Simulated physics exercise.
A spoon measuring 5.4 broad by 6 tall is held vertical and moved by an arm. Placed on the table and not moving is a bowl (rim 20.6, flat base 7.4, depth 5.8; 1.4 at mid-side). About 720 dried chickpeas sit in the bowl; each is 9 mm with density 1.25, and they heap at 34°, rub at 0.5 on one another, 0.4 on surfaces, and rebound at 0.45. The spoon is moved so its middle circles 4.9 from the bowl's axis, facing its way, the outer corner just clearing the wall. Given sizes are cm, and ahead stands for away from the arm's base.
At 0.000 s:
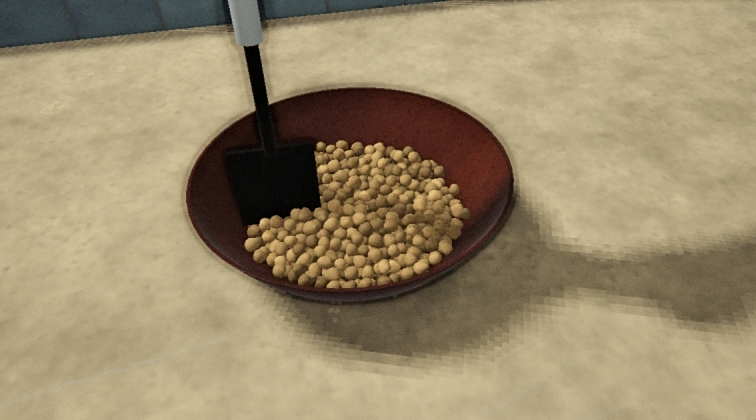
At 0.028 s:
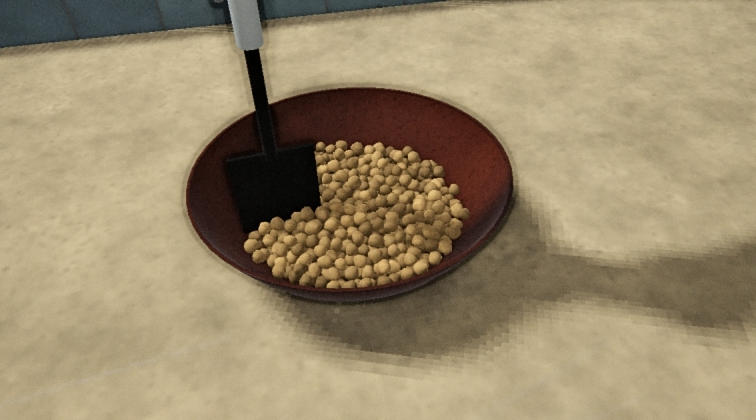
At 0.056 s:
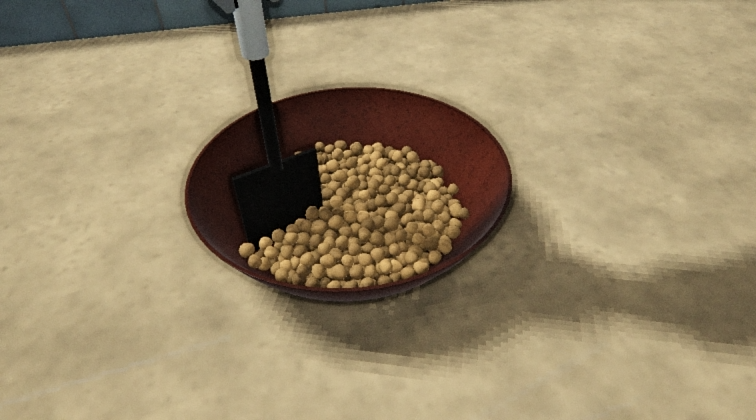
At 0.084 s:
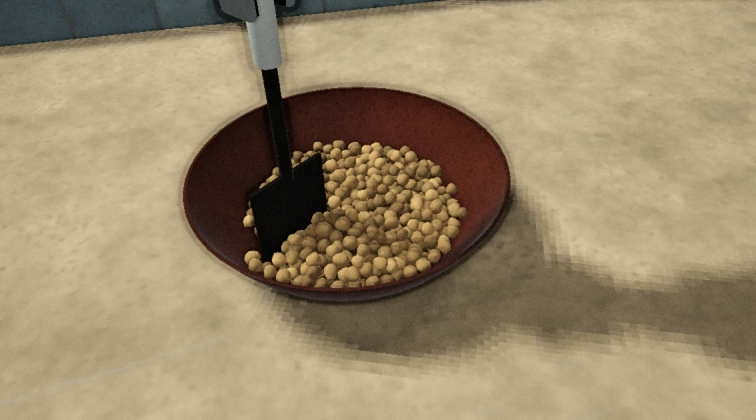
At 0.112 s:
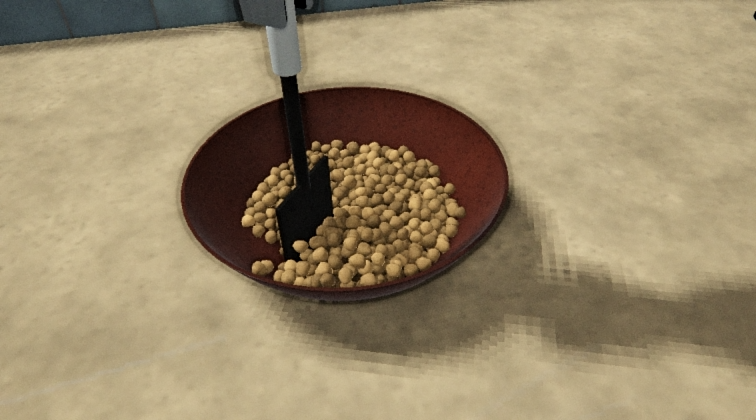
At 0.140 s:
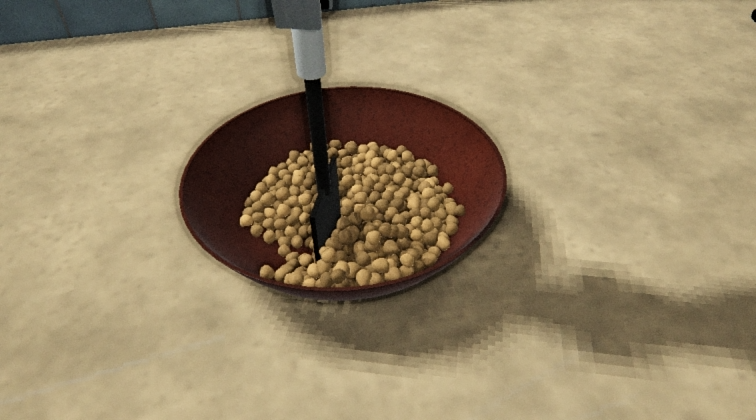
A black spatula turns edge-on as it sweeps rightward through chickpeas in a red bowl.
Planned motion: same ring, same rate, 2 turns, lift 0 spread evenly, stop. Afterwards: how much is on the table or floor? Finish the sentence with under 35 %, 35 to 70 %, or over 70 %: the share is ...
The share is under 35 %.
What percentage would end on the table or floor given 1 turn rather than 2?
I'd expect around 15 per cent.
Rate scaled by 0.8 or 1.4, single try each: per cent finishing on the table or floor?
It would be about 15 and 40 percent respectively.
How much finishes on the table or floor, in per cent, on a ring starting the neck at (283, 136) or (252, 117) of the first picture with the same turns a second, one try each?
10 and 15 %.
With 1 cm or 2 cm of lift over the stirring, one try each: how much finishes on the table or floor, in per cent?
Around 15 percent, then 10 percent.
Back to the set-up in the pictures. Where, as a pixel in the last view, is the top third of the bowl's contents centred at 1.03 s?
Around (385, 150).
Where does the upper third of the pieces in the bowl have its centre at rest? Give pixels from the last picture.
Centre of top third: Approx. (295, 231).
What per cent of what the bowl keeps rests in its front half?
55 %.
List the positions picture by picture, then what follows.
The spoon neck at (266, 127), 0° round; upper third of the load around (360, 202), from x 250 to 465, top at y 145; 716 in the bowl, in the first frame.
The spoon neck at (266, 131), 6° round; upper third of the load around (357, 202), from x 250 to 465, top at y 145, in the second frame.
The spoon neck at (272, 142), 21° round; upper third of the load around (353, 206), from x 245 to 465, top at y 145, in the third frame.
The spoon neck at (283, 153), 37° round; upper third of the load around (353, 212), from x 250 to 460, top at y 145, in the fourth frame.
The spoon neck at (300, 160), 53° round; upper third of the load around (357, 215), from x 250 to 460, top at y 145, in the fifth frame.
The spoon neck at (321, 164), 69° round; upper third of the load around (366, 214), from x 245 to 460, top at y 145; 716 in the bowl, in the sixth frame.
After 0.58 s, 325° round, highest piece 8 above the table; 631 in the bowl, 63 on the table or floor, 22 in flight or on the tool.
After 1.03 s, 221° round, highest piece 7 above the table; 562 in the bowl, 143 on the table or floor, 11 in flight or on the tool.
After 1.45 s, 0° round, highest piece 6 above the table; 534 in the bowl, 182 on the table or floor.
After 2.15 s, 0° round, highest piece 6 above the table; 534 in the bowl, 182 on the table or floor.
In the end, 534 in the bowl, 182 on the table or floor. That is 25 % on the table or floor.
